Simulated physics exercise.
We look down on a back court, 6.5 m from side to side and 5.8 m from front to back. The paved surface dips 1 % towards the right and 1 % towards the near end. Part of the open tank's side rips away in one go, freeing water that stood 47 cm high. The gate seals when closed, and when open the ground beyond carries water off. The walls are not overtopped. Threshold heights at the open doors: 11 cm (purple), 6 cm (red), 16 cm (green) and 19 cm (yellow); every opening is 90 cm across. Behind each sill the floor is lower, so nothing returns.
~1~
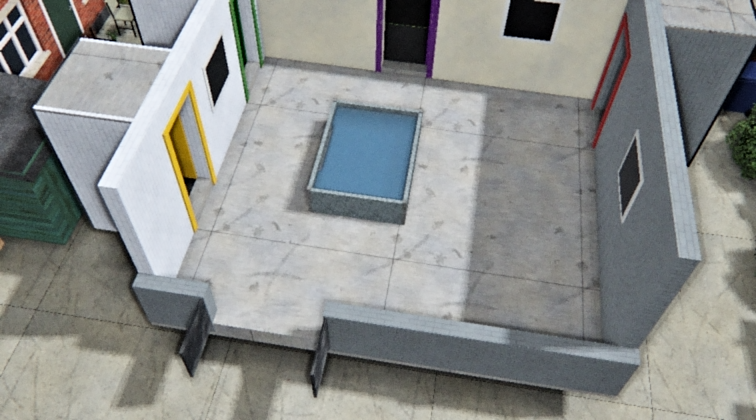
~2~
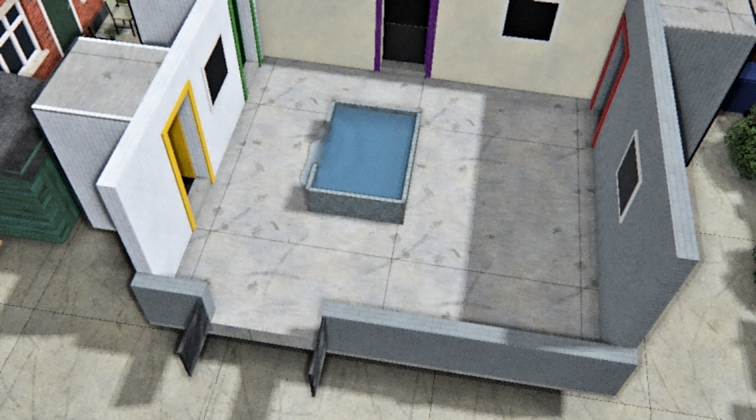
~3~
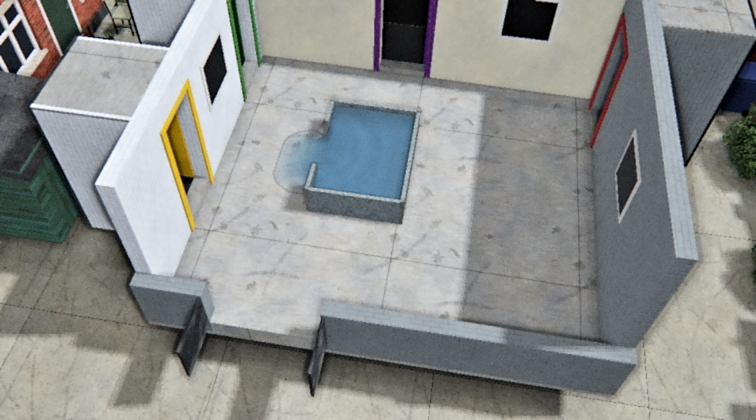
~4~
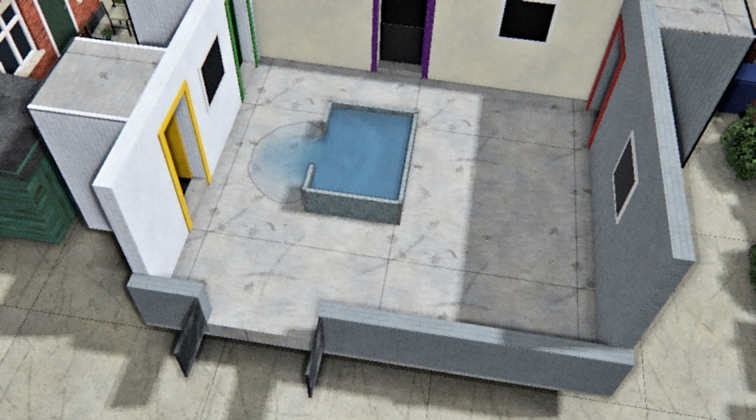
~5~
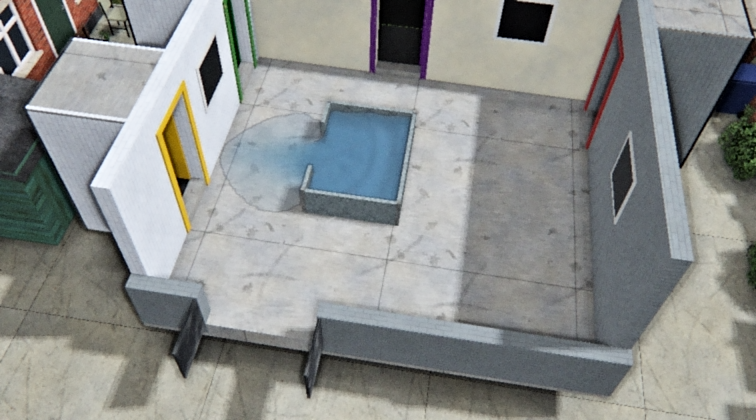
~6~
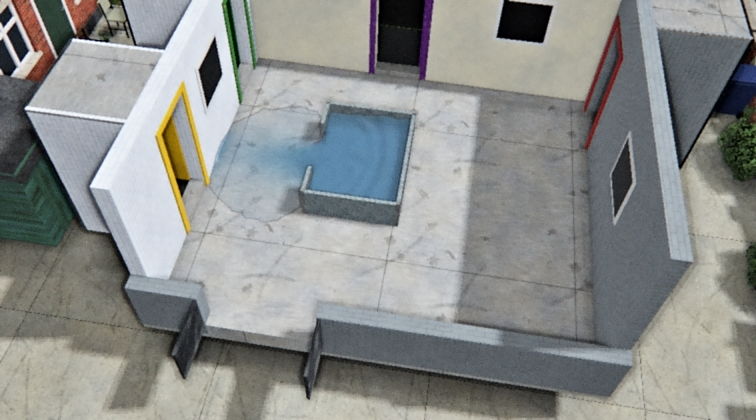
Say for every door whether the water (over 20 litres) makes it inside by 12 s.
Within that time: At the purple door it keeps below the limit; at the red door it keeps below the limit; at the green door it does not reach the limit; at the yellow door it stays under the limit.
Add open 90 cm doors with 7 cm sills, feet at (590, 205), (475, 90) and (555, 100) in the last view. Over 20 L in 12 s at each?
In that order: Under, below, below.
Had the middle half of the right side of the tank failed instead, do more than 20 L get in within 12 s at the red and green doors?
Against that limit: Red above, green under.
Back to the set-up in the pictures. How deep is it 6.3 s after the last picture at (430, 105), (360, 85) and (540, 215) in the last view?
Roughly 3, 4 and 1 cm, in turn.
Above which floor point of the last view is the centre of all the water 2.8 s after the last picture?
Near (303, 168).
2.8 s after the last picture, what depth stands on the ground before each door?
In cm: Purple 3, red 0, green 10, yellow 10.
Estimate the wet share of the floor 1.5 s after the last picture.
Some 20 per cent of it.
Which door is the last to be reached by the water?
The red one.
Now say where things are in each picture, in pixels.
The first picture shows still water, 47 cm deep, in the open tank at (368, 152).
In the second picture, water pours out at (324, 157) and has run 0.6 m, to a hidden place; typically 9 cm deep outside, 47 cm at the open tank's back.
In the third picture, the front is at (279, 176), 0.8 m from the gap at (323, 158); 0.8 m2 of floor is under water; 47 cm left at the back of the open tank.
In the fourth picture, water pours out at (321, 159) and has run 1.2 m, to (259, 148); typically 6 cm deep outside, 47 cm at the open tank's back.
In the fifth picture, the front is at (225, 159), 1.7 m from the gap at (319, 159); 2.4 m2 of floor is under water; 45 cm left at the back of the open tank.
In the sixth picture, the front is at (210, 180), 1.9 m from the gap at (319, 160); 3.1 m2 of floor is under water; 40 cm left at the back of the open tank.
Then, 0.7 s after the last picture water covers 15 % of the floor and is deepest (27 cm) near (220, 154); purple door not reached, red door not reached, green door 5 cm at the sill, 0 L in, yellow door 16 cm at the sill, 0 L in.
Then, 1.5 s after the last picture water covers 20 % of the floor and is deepest (24 cm) near (160, 302); purple door not reached, red door not reached, green door 10 cm at the sill, 0 L in, yellow door 16 cm at the sill, 0 L in.
Then, 2.8 s after the last picture water covers 30 % of the floor and is deepest (18 cm) near (160, 302); purple door 3 cm at the sill, 0 L in, red door not reached, green door 10 cm at the sill, 0 L in, yellow door 10 cm at the sill, 0 L in.
Then, 6.3 s after the last picture water covers 70 % of the floor and is deepest (9 cm) near (164, 292); purple door 3 cm at the sill, 0 L in, red door 6 cm at the sill, 0 L in, green door 7 cm at the sill, 0 L in, yellow door 6 cm at the sill, 1 L in.
Then, 11.3 s after the last picture water covers 80 % of the floor and is deepest (9 cm) near (493, 356); purple door 1 cm at the sill, 0 L in, red door 5 cm at the sill, 4 L in, green door 2 cm at the sill, 0 L in, yellow door 3 cm at the sill, 1 L in.
